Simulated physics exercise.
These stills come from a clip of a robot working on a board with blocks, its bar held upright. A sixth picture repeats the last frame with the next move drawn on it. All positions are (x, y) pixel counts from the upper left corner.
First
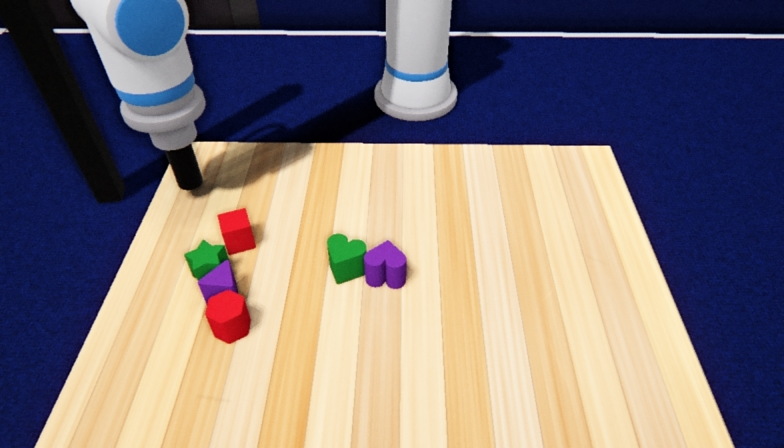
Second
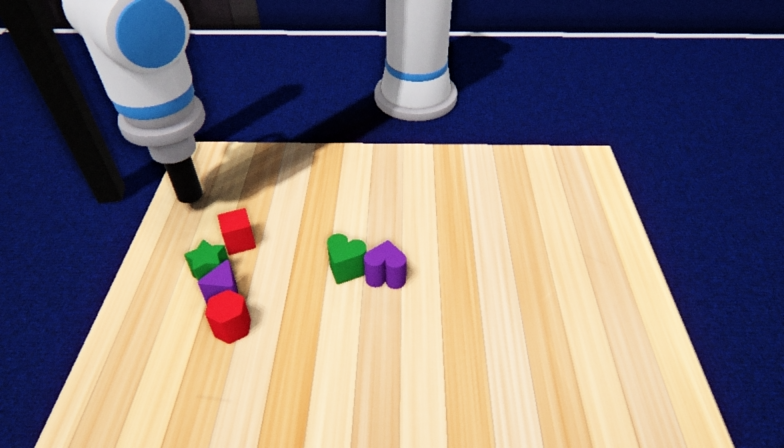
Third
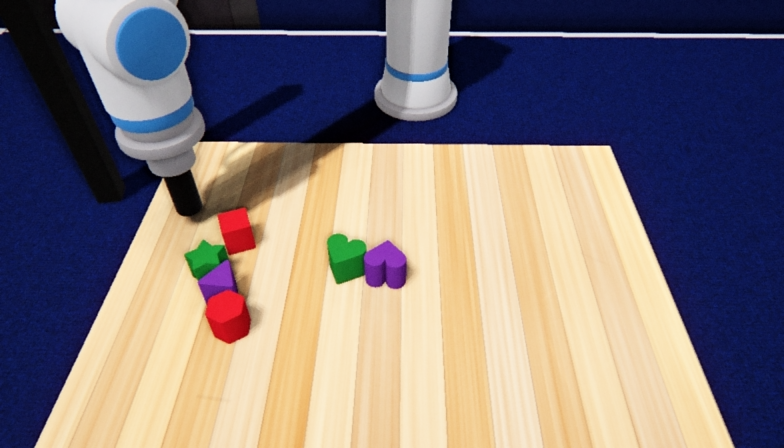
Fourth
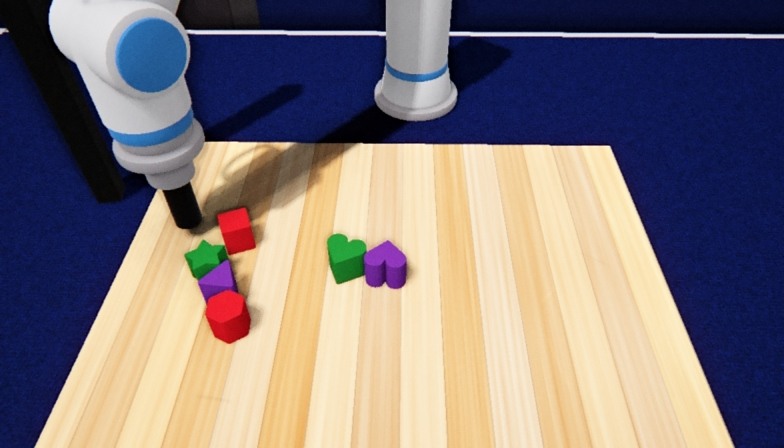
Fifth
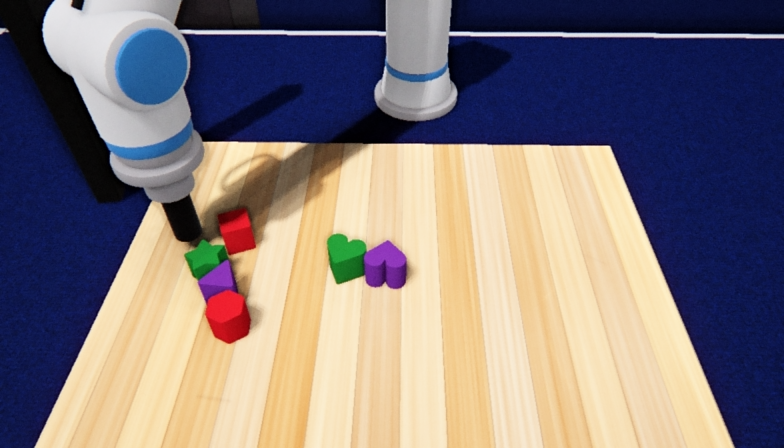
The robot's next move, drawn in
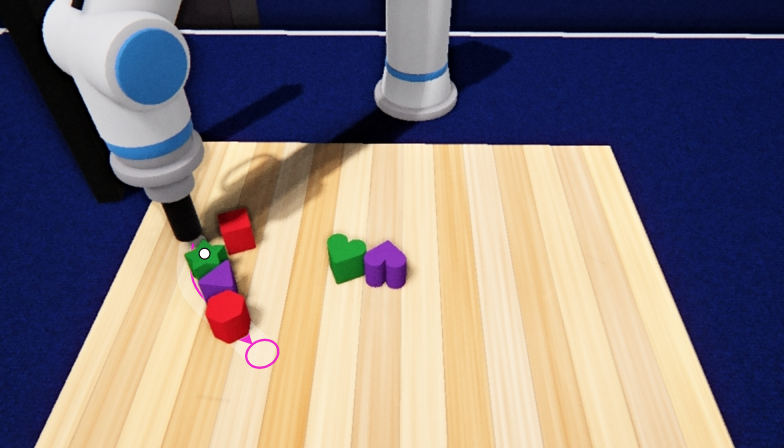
A robot arm with a black tip moves gradually down the left side of a wooden board toward the viewer, nearing a green star-shaped block beside red and purple blocks, while all the blocks, including two hearts, stay still.
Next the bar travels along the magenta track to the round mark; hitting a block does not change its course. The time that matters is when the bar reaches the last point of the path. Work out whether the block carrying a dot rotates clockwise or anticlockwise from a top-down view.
Viewed from above: Anti-clockwise.
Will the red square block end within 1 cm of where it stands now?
Yes, I think so.
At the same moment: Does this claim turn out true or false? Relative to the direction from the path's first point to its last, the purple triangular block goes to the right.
This is false.
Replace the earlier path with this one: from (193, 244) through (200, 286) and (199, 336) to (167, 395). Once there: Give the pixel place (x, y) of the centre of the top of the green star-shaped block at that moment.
Its top middle will sit at (224, 283).
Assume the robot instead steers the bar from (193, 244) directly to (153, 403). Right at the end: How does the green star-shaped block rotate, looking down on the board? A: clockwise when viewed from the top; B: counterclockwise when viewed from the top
B.
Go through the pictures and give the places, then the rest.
In the first picture, tip of the bar (191, 183), middles of tops, green star-shaped block (205, 254), purple triangular block (219, 276), red six-sided block (225, 306), red square block (234, 220).
In the second picture, bar (190, 195), nothing pushed.
In the third picture, bar (190, 208), nothing pushed.
In the fourth picture, bar (189, 221), nothing pushed.
In the fifth picture, bar (189, 233), green star-shaped block (205, 254), purple triangular block (219, 276), red six-sided block (225, 306), red square block (234, 220).
The line goes from (193, 244) over (195, 284) and (225, 318) to (262, 354); the dot is on the green star-shaped block.
On the path given first. One third of the way, bar (190, 274); green star-shaped block (214, 264), turned 30° anticlockwise; purple triangular block (231, 280).
Two thirds of the way, bar (221, 308); green star-shaped block (244, 281), turned 75° anticlockwise; purple triangular block (274, 281), turned 45° anticlockwise; red six-sided block (235, 319), turned 30° clockwise.
At the end, bar (259, 343); green star-shaped block (249, 286), turned 100° anticlockwise; purple triangular block (281, 279), turned 60° anticlockwise; red six-sided block (258, 363), turned 80° clockwise; red square block unmoved.
